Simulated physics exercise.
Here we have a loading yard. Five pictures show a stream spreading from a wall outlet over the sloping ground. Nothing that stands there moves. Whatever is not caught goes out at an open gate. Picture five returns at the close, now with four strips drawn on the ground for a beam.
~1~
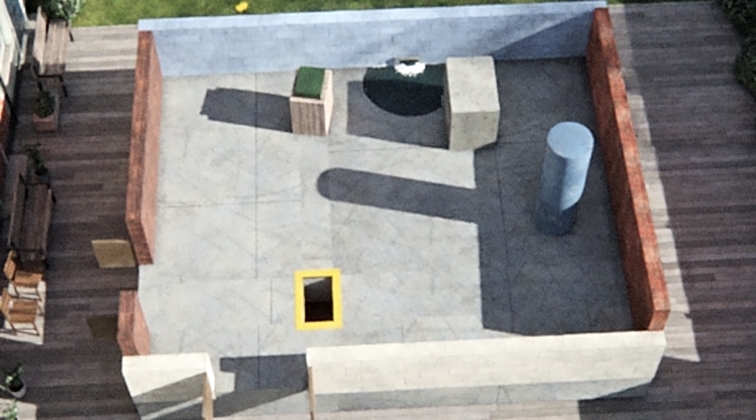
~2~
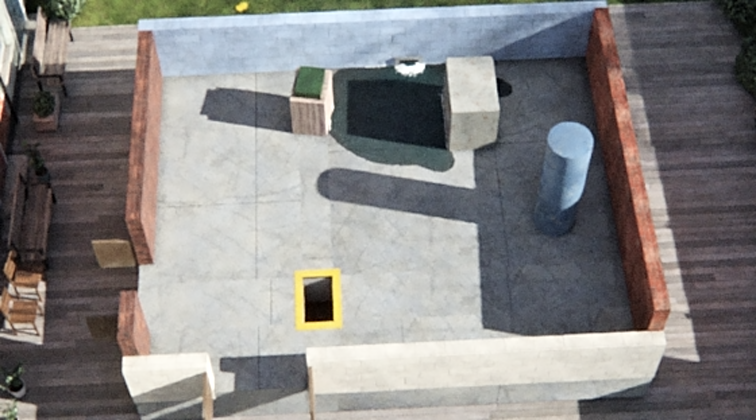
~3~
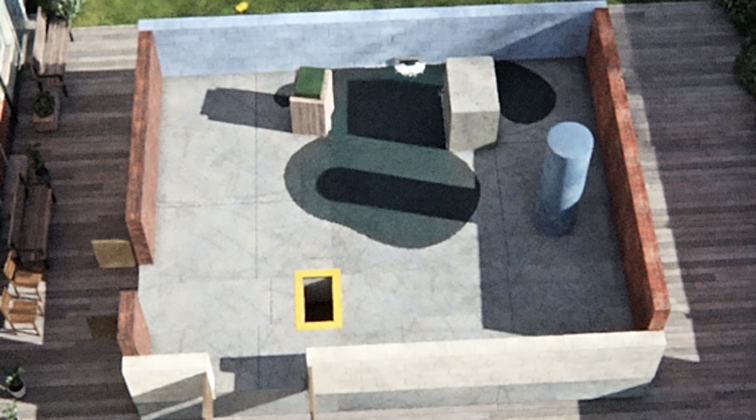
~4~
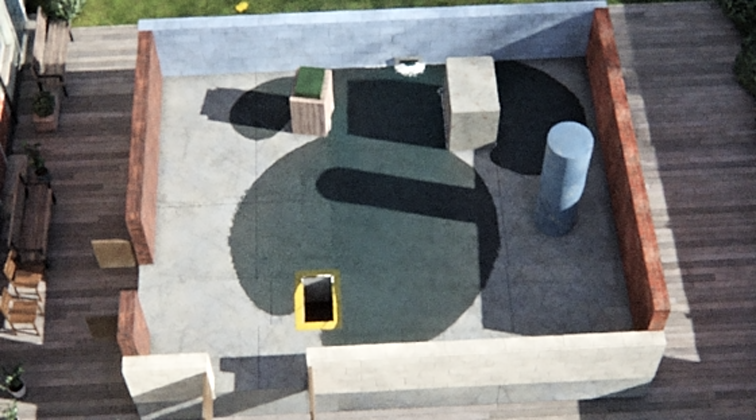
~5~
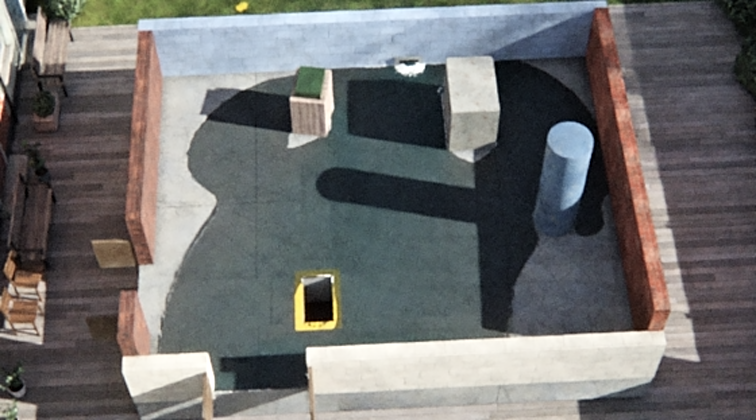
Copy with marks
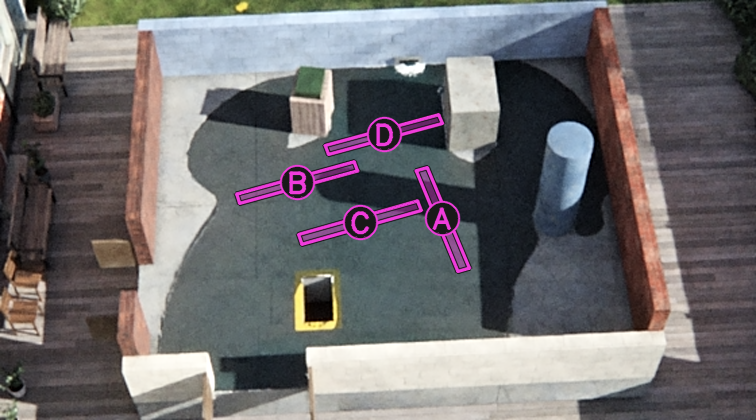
Dark water spreads from an outfall at the back wall of a walled yard, passing behind the pale block and the green-topped box. It widens across the paving, reaches the yellow-rimmed gully, which takes water, then surrounds the blue column's base and covers most of the ground.
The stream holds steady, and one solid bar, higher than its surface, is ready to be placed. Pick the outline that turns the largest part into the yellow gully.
Spot A does it best.
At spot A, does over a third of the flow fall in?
No.
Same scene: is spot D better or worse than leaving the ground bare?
Spot D is worse.
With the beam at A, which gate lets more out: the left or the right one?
More leaves on the right.
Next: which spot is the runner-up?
That would be B.
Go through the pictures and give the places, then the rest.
Outfall at (409, 61); yellow gully at (318, 299); open gate at (262, 376); open gate at (152, 299); water covers 3 % of the ground and shows as far out as (408, 111); yellow gully still dry.
Water covers 10 % of the ground and shows as far out as (430, 163); yellow gully still dry.
Water covers 23 % of the ground and shows as far out as (430, 241); yellow gully still dry.
Water covers 46 % of the ground and shows as far out as (344, 333); yellow gully taking water.
Water covers 67 % of the ground and shows as far out as (204, 337); yellow gully taking water.
On the marked copy, A from (421, 169) to (463, 269); B from (238, 198) to (355, 166); C from (300, 239) to (419, 205); D from (326, 149) to (440, 119).
With A, about 27 % of the stream runs into the yellow gully, about 73 % out by the gates.
With B, about 20 % of the stream runs into the yellow gully, about 80 % out by the gates.
With C, about 6 % of the stream runs into the yellow gully, about 94 % out by the gates.
With D, about 7 % of the stream runs into the yellow gully, about 92 % out by the gates.
